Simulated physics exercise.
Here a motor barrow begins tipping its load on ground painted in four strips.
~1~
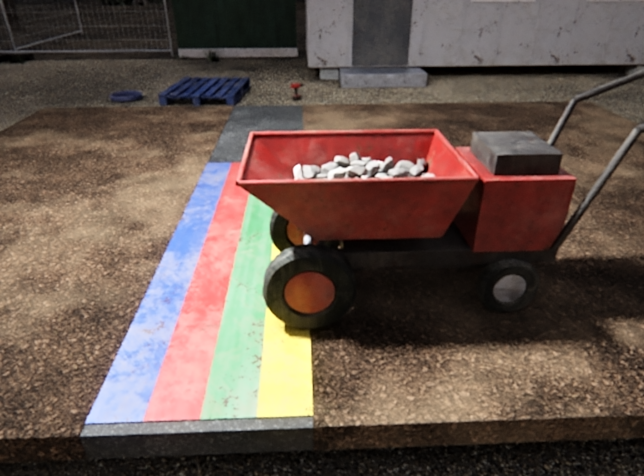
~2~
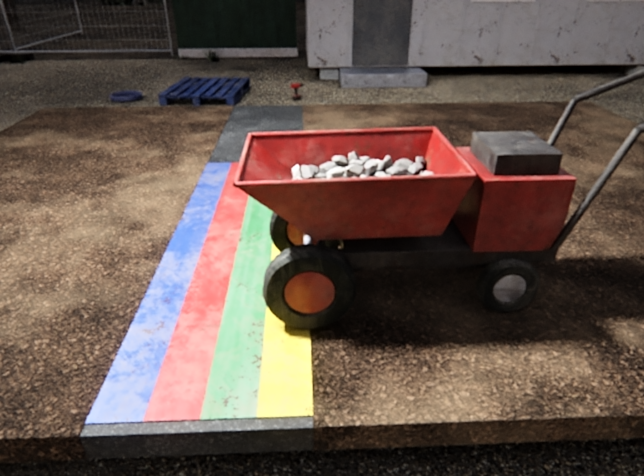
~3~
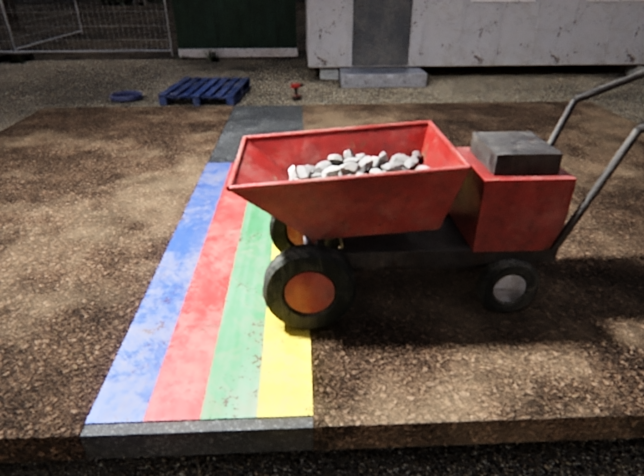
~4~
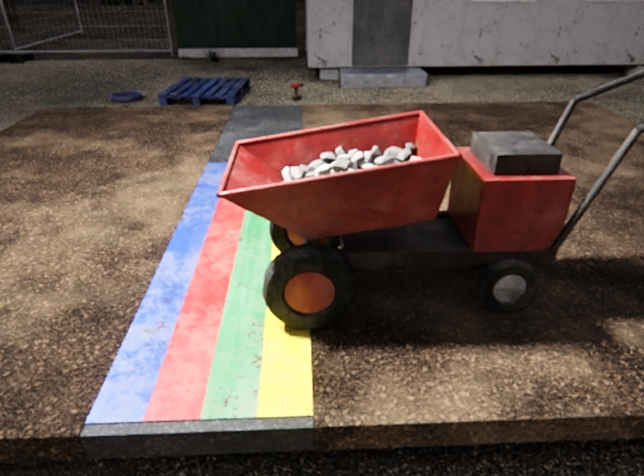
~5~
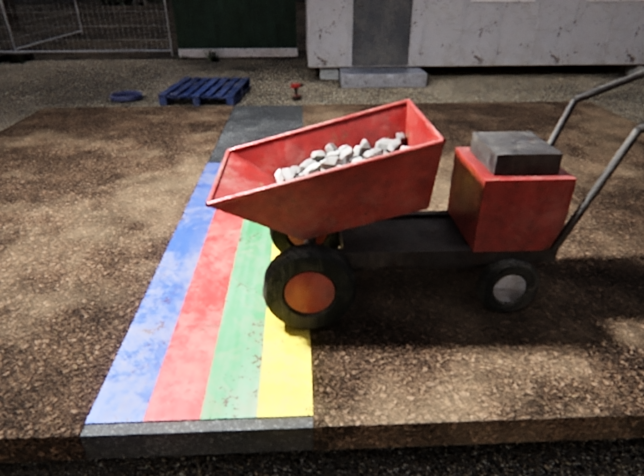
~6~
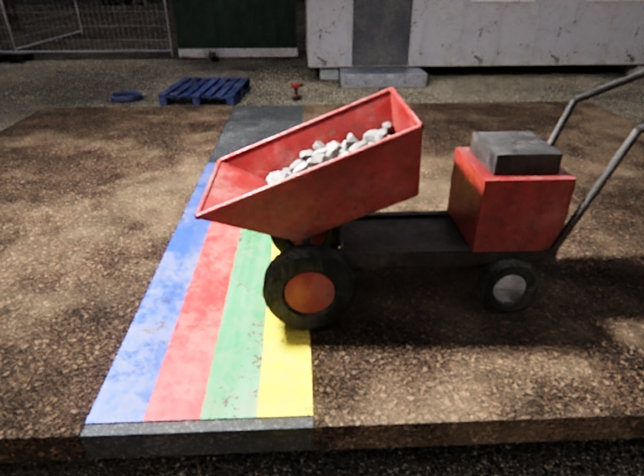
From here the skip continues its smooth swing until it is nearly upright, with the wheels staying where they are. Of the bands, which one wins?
The blue band wins.
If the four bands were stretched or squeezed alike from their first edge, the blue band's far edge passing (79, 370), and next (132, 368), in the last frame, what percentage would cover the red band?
The first one comes out at 20 percent, while the second comes out at 0 percent.
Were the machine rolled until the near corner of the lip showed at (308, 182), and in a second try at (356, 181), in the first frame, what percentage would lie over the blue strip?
About 20 %, then 10 %.
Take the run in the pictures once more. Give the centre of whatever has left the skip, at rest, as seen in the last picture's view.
It settles centred around (153, 289).
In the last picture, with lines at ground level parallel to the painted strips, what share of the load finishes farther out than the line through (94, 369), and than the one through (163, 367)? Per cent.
In order: Near 20 %, then 60 %.
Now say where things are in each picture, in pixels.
In the first picture, lip of the skip (238, 184), level; top of the load (370, 169), broken stones; yellow strip (286, 357); green strip (237, 359); red strip (188, 361); blue strip (138, 362).
In the second picture, lip of the skip (236, 185), tipped barely; top of the load (379, 176).
In the third picture, lip of the skip (229, 189), tipped barely; top of the load (375, 173).
In the fourth picture, lip of the skip (220, 195), tipped a little; top of the load (384, 162).
In the fifth picture, lip of the skip (209, 205), tipped clearly; top of the load (376, 165).
In the sixth picture, lip of the skip (197, 217), tipped clearly; top of the load (369, 159); yellow strip (286, 357); green strip (237, 359); red strip (188, 361); blue strip (138, 362).
Just after the last frame, skip tipped steeply; every one in the skip.
A moment on, skip tipped right over; roughly two thirds in the skip; just a few over the red strip; roughly a quarter over the blue strip; about a tenth off the paint.
Further on, skip tipped right over; roughly a third in the skip; just a few over the red strip; roughly a third over the blue strip; roughly a quarter off the paint.
When it is over, skip tipped right over; roughly a third in the skip; not one over the yellow strip; not one over the green strip; just a few over the red strip; roughly a third over the blue strip; roughly a quarter off the paint.
